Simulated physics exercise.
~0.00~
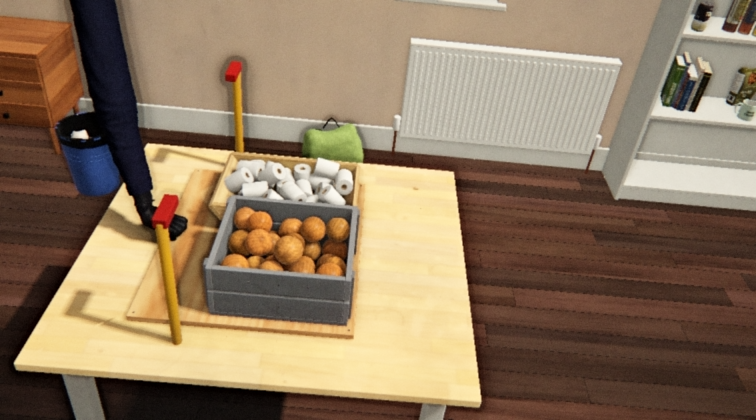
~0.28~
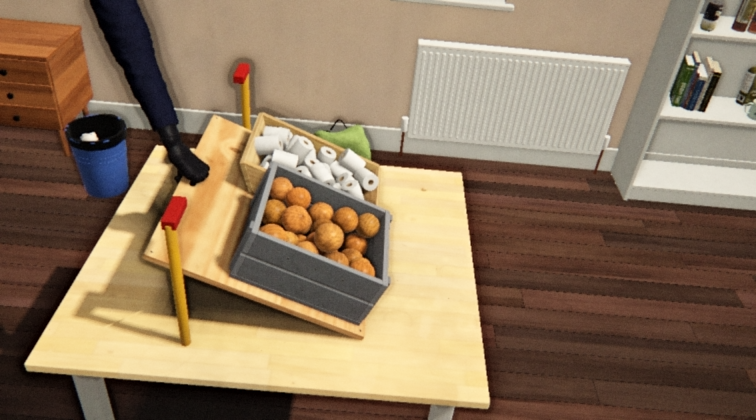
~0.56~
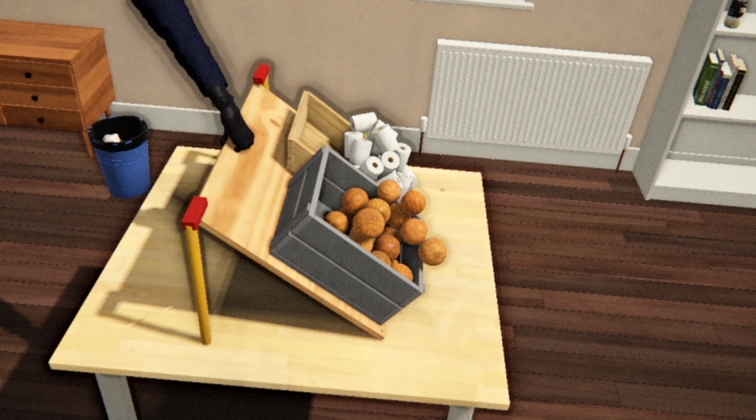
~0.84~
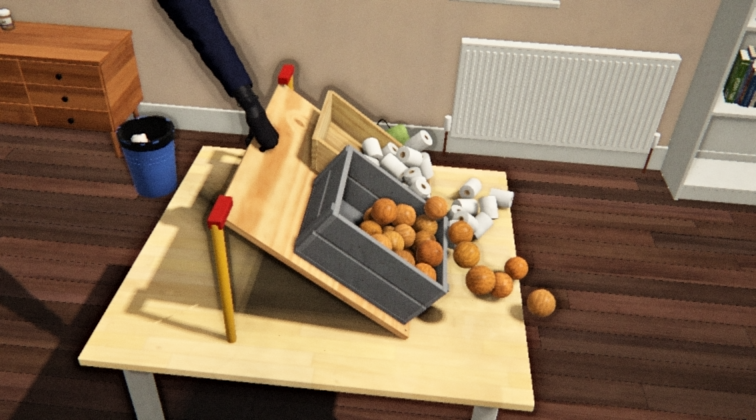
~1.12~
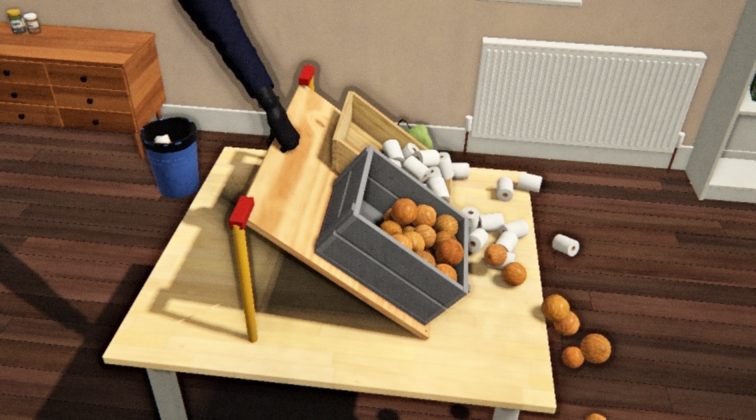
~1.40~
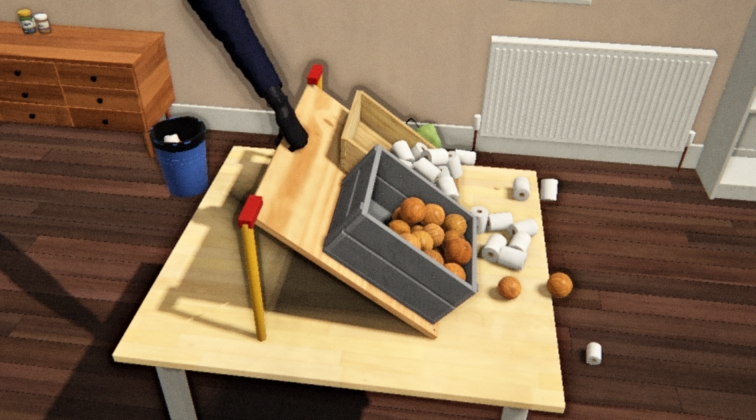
A gloved hand tilts a hinged board against red stops, spilling some paper rolls and onions.
